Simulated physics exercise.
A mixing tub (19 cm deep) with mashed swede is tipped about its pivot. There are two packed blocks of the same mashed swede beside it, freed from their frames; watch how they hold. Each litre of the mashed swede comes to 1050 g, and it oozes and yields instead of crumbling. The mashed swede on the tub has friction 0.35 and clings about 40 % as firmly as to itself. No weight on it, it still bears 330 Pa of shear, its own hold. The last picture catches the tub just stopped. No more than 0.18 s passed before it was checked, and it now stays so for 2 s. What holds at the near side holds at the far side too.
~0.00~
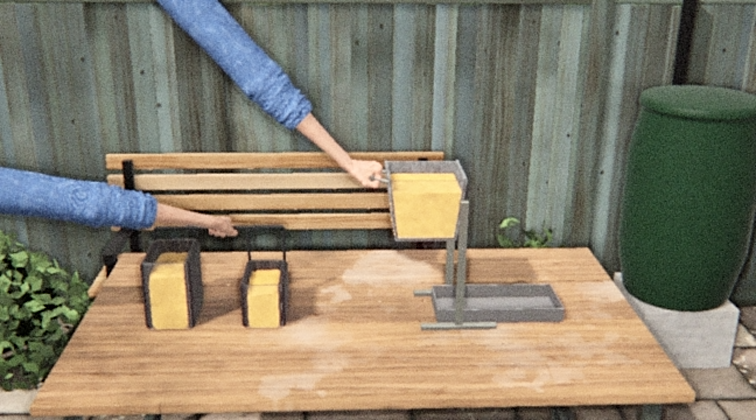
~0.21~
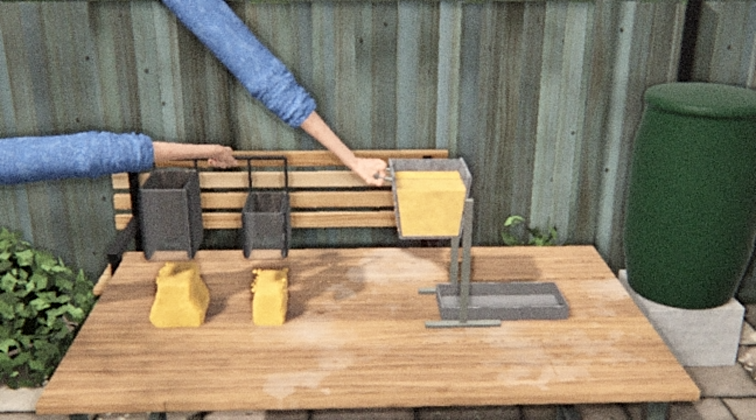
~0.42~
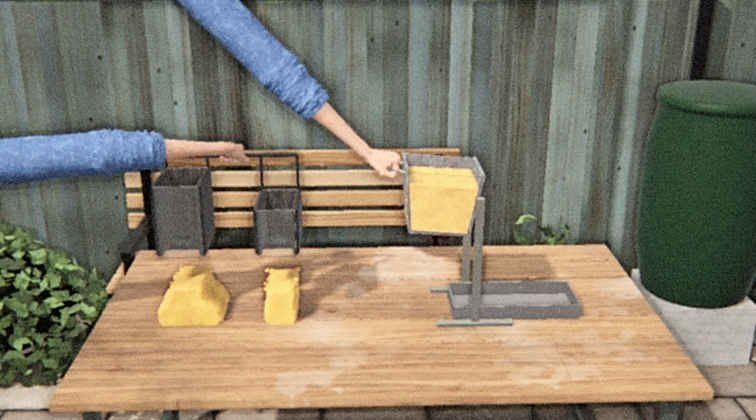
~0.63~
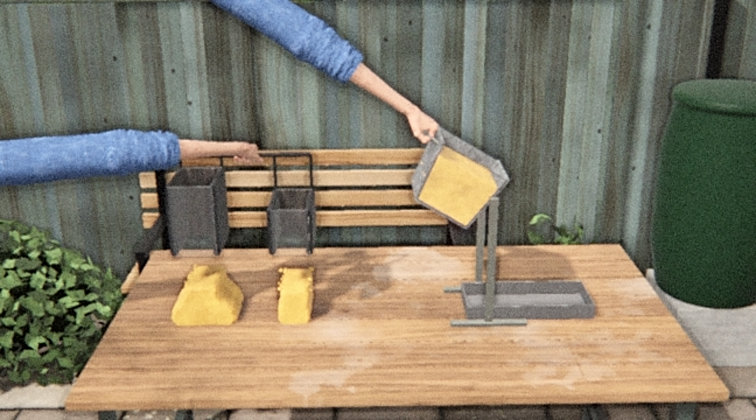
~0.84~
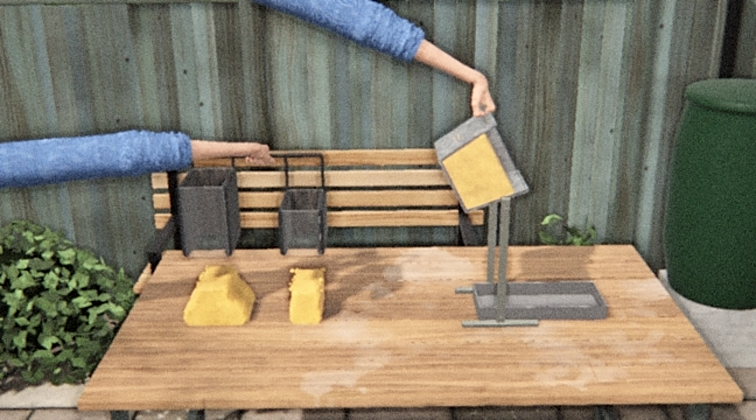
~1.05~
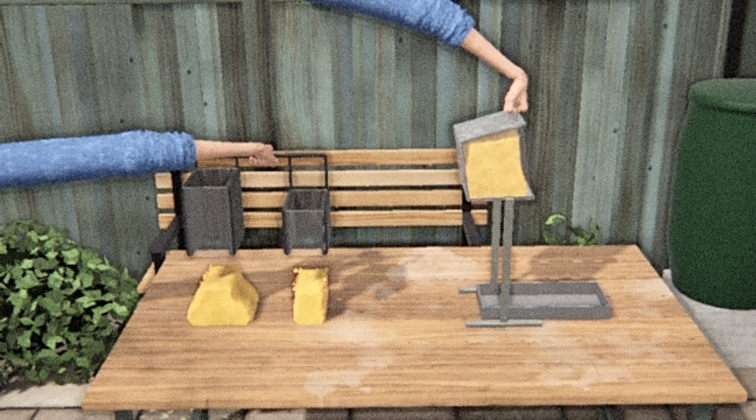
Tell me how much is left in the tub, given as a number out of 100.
It should be close to 64 out of 100.
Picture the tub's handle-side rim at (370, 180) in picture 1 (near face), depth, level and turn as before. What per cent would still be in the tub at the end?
Then near 40 % stays in the tub.
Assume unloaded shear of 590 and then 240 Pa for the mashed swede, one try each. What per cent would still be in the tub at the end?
It'd be some 100 percent the first time and some 55 percent the second.
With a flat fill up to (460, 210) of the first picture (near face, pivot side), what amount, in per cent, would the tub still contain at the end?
That gives some 100 %.
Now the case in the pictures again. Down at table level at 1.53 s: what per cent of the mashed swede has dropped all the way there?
I reckon around 0 % of it.
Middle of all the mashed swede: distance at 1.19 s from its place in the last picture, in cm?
Close to 3 centimetres.
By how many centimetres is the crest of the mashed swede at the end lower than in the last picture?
7 cm.
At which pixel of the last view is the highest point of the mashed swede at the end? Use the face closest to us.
The highest point sits at around (505, 163).
By 1.19 s, the tub is at 81 degrees and holds 96 %.
By 1.36 s, the tub is at 81 degrees and holds 79 %.
By 1.53 s, the tub is at 81 degrees and holds 67 %.
By 1.70 s, the tub is at 81 degrees and holds 64 %.
By 3.05 s, at the end, the tub is at 81 degrees and holds 64 %.
